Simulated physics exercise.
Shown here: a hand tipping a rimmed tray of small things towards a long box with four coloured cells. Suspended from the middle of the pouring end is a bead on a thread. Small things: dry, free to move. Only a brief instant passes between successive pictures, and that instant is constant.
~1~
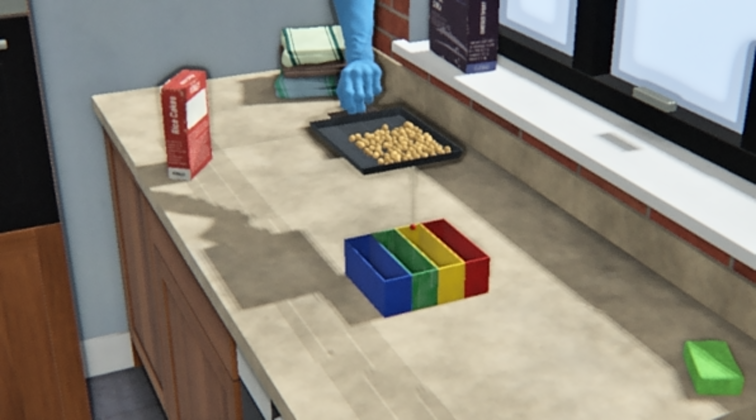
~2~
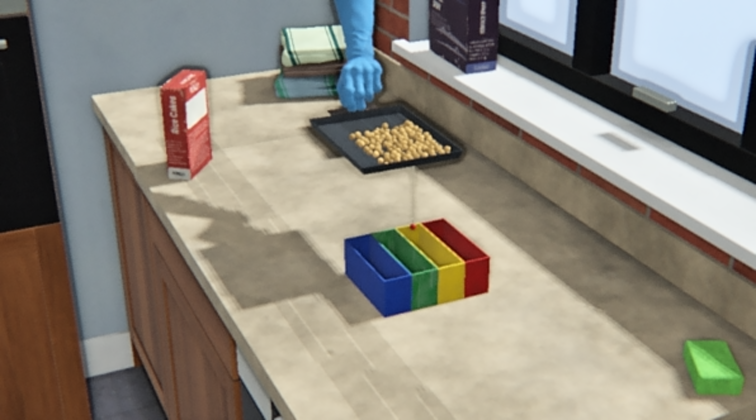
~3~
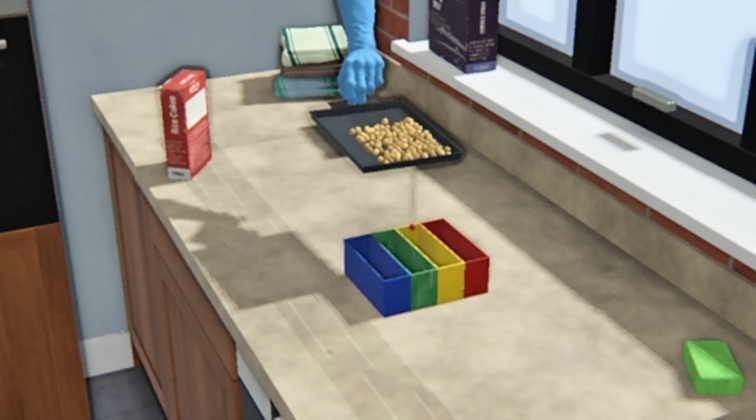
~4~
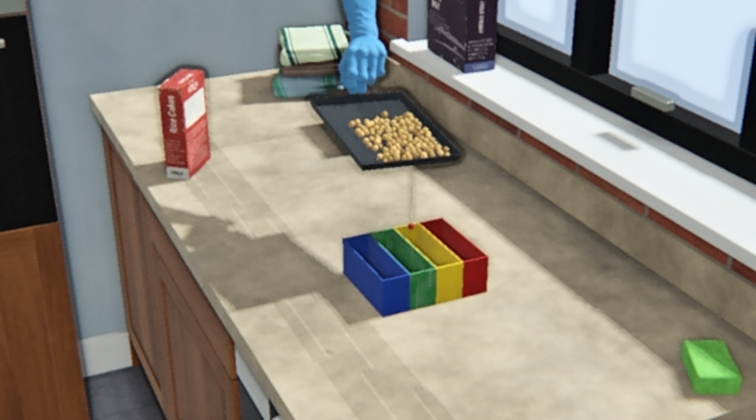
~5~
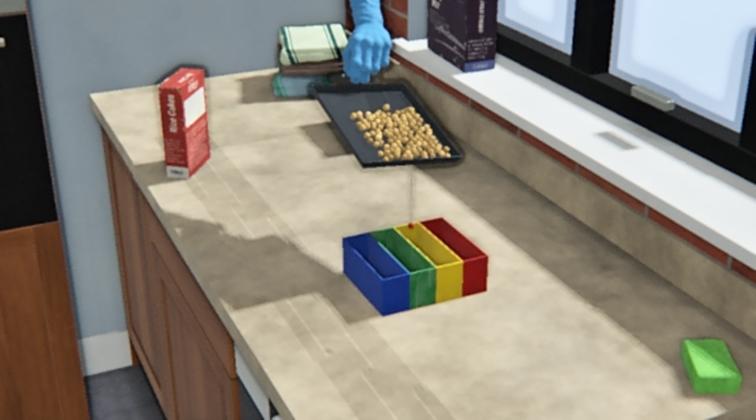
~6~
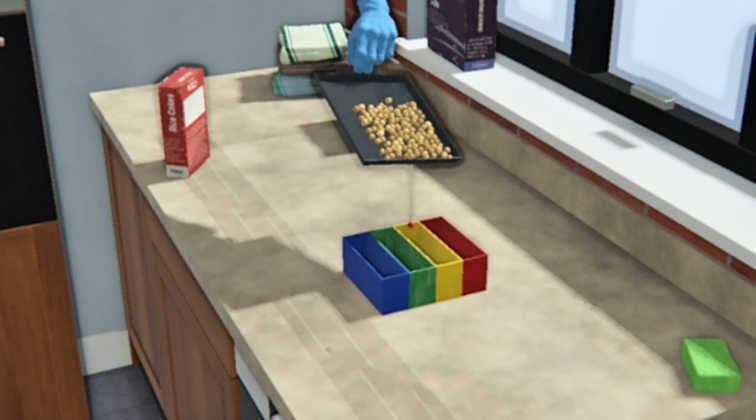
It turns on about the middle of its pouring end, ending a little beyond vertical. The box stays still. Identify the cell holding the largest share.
Largest share: Red.
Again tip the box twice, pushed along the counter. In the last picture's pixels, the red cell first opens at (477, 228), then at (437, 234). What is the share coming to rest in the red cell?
Around 30 and then 30 per cent.
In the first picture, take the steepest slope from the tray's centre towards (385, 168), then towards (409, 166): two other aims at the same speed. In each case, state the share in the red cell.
First case around 0 per cent, second case 30 per cent.
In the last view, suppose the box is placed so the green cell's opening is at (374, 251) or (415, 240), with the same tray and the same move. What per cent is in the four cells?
Roughly 30 per cent, and 90 per cent.
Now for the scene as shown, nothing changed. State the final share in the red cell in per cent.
Result: Around 40 in a hundred.
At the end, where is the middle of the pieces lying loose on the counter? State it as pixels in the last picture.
Close to (482, 253).
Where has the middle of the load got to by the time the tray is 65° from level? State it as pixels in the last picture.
About (427, 136).
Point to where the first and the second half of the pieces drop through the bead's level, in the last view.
Around (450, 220) at first; around (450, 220) after that.
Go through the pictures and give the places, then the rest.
Corners of the pouring end near (364, 167) and (459, 150), level; middle of the load near (404, 144), dried chickpeas; bead on its thread near (413, 227); blue cell near (398, 293); green cell near (425, 287); yellow cell near (451, 280); red cell near (477, 274), in the first picture.
Corners of the pouring end near (364, 166) and (459, 150), level; middle of the load near (404, 143), in the second picture.
Corners of the pouring end near (364, 165) and (459, 151), tipped barely, lowest at the right corner; middle of the load near (404, 141), in the third picture.
Corners of the pouring end near (364, 163) and (458, 153), tipped a little, lowest at the right corner; middle of the load near (395, 138), in the fourth picture.
Corners of the pouring end near (365, 161) and (458, 155), tipped clearly, lowest at the right corner; middle of the load near (396, 134), in the fifth picture.
Corners of the pouring end near (366, 158) and (458, 156), tipped clearly, lowest at the right corner; middle of the load near (398, 130), a little on the move; blue cell near (396, 291); green cell near (423, 284); yellow cell near (449, 278); red cell near (475, 272), in the sixth picture.
Shortly afterwards, tray tipped steeply; the whole lot on the tray.
Next, tray tipped past a quarter turn; all but a few on the tray; only a few falling or outside the box.
Some moments later, tray tipped past a quarter turn; near a third in the red cell; near a quarter in the yellow cell; only a few in the green cell; near a third falling or outside the box.
In the end, tray tipped past a quarter turn; near a third in the red cell; near a quarter in the yellow cell; only a few in the green cell; none at all in the blue cell; near a third outside the box.
